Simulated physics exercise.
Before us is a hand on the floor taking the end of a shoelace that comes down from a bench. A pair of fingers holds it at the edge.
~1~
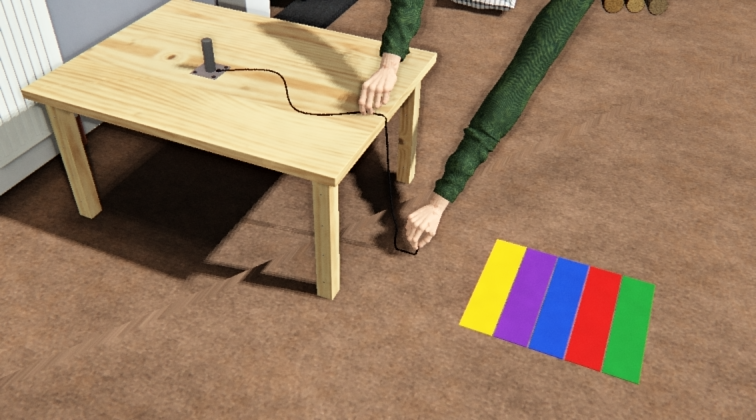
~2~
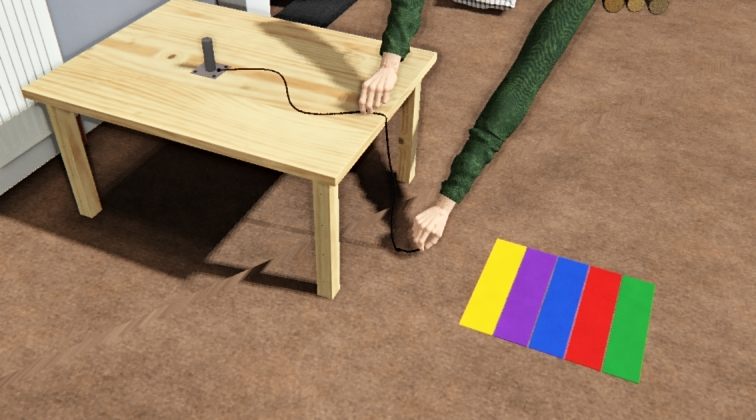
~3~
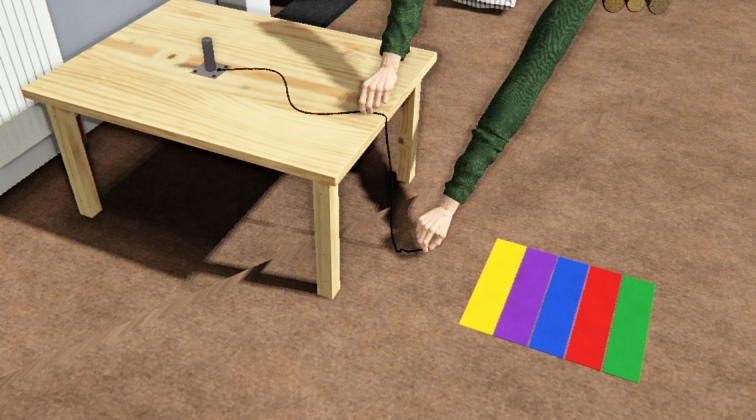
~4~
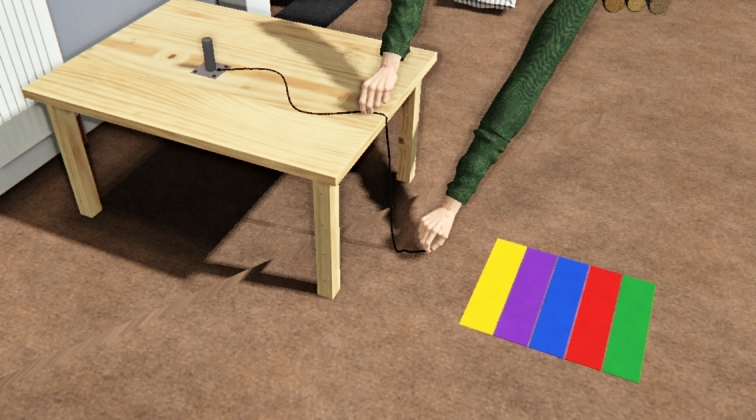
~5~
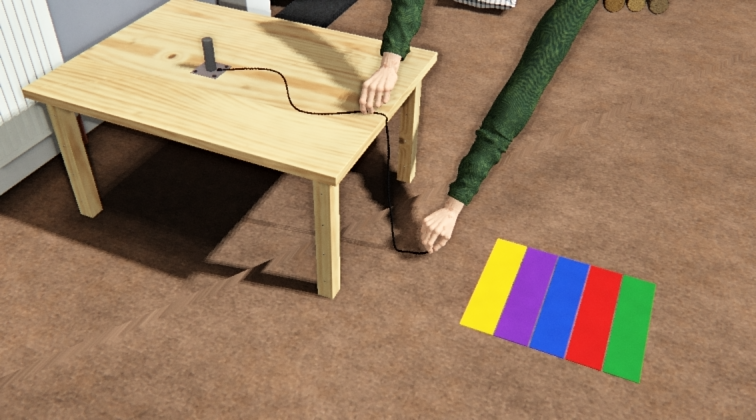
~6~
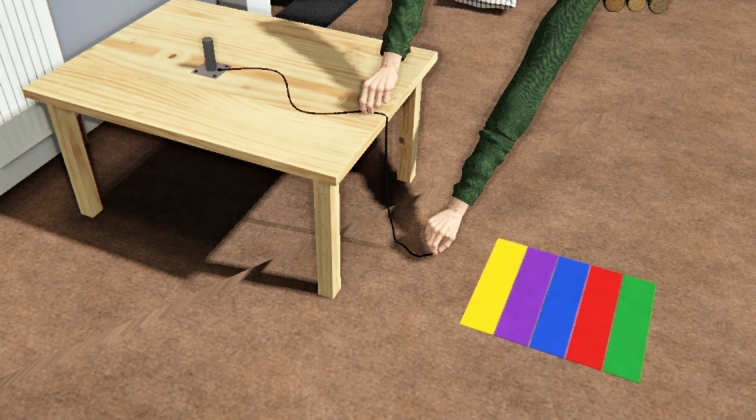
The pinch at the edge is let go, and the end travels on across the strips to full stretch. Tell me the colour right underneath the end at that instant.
Right underneath is blue.
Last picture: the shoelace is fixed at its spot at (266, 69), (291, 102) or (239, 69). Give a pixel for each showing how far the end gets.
Approximately (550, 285), (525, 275) and (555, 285) respectively.
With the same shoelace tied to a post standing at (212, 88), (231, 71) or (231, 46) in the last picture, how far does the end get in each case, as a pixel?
Going by the last picture, roughly (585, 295), (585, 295) and (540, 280).
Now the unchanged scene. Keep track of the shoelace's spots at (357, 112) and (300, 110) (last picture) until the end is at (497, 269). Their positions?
In order: (386, 127) and (340, 107).
Soon after, end near (497, 269); over yellow.
After that, end near (538, 281); over purple.
At the stop, end near (562, 289); over blue. Over blue.
